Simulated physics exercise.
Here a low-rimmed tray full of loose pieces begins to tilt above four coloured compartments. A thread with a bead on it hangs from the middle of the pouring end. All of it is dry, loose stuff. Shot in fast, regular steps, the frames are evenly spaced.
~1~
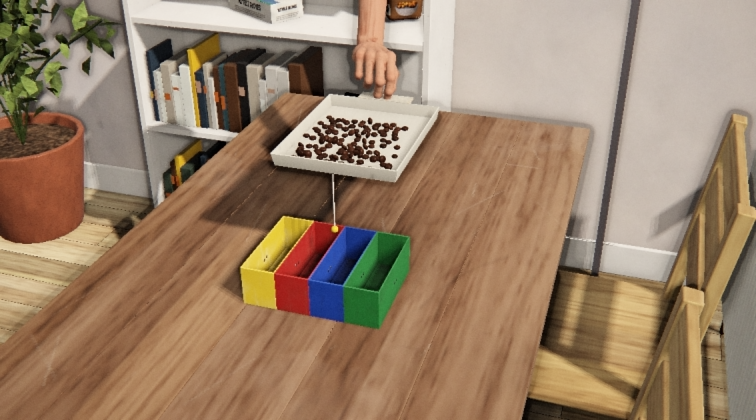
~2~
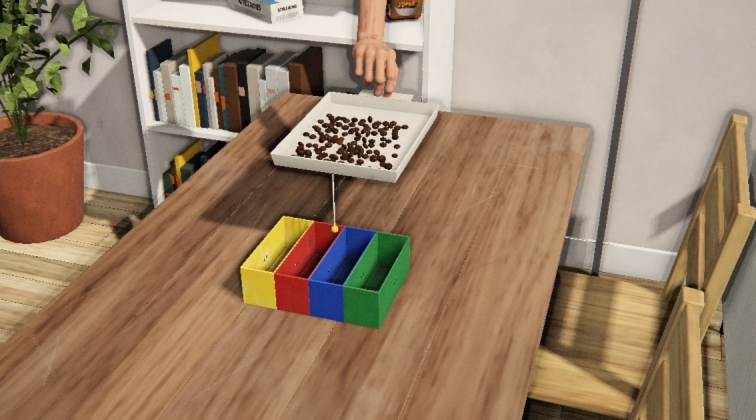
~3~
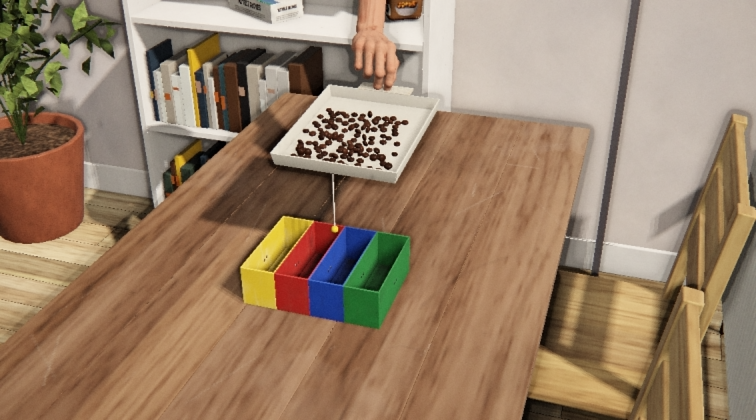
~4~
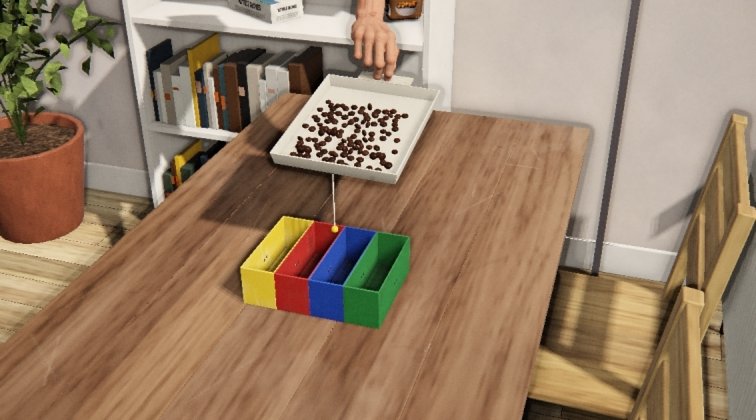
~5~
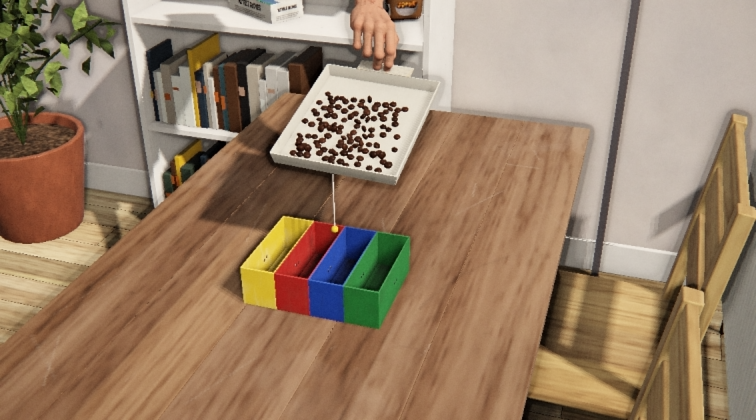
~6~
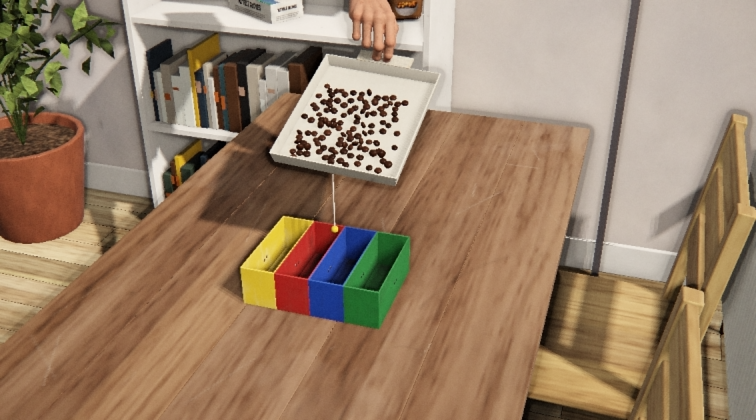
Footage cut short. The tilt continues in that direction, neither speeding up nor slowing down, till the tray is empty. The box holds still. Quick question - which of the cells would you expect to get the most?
I would expect the green cell to get the most.
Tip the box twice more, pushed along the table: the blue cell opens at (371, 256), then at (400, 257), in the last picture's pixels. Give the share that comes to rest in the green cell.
I'd say about 20 percent, followed by about 0 percent.
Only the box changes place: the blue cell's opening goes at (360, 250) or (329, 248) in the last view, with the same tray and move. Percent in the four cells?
You'd see around 100 per cent and then around 70 per cent.
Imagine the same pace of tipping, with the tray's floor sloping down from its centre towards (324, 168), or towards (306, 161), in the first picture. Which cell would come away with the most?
First try: The cell in yellow; second try: The cell in yellow.
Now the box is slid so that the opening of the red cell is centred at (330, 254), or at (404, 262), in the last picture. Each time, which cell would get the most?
The first time it is the cell in blue, and the second time it is the yellow one.
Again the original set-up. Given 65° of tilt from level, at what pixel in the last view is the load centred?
Around (349, 163).
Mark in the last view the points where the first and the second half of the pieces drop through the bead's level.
Half one: (360, 250), half two: (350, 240).
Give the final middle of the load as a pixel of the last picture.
Centre at rest, last view: Approx. (354, 293).
Soon after the last picture, tray tipped steeply; nearly all on the tray; a small part falling or outside the box.
A little later, tray tipped past a quarter turn; about a quarter on the tray; about a quarter in the green cell; a small part in the blue cell; a small part in the red cell; a stray few in the yellow cell; about a quarter falling or outside the box.
Later still, tray tipped past a quarter turn; about half in the green cell; about a quarter in the blue cell; about a quarter in the red cell; a stray few in the yellow cell; a small part falling or outside the box.
At rest, tray tipped past a quarter turn; about half in the green cell; about a quarter in the blue cell; about a quarter in the red cell; a stray few in the yellow cell; a small part outside the box.
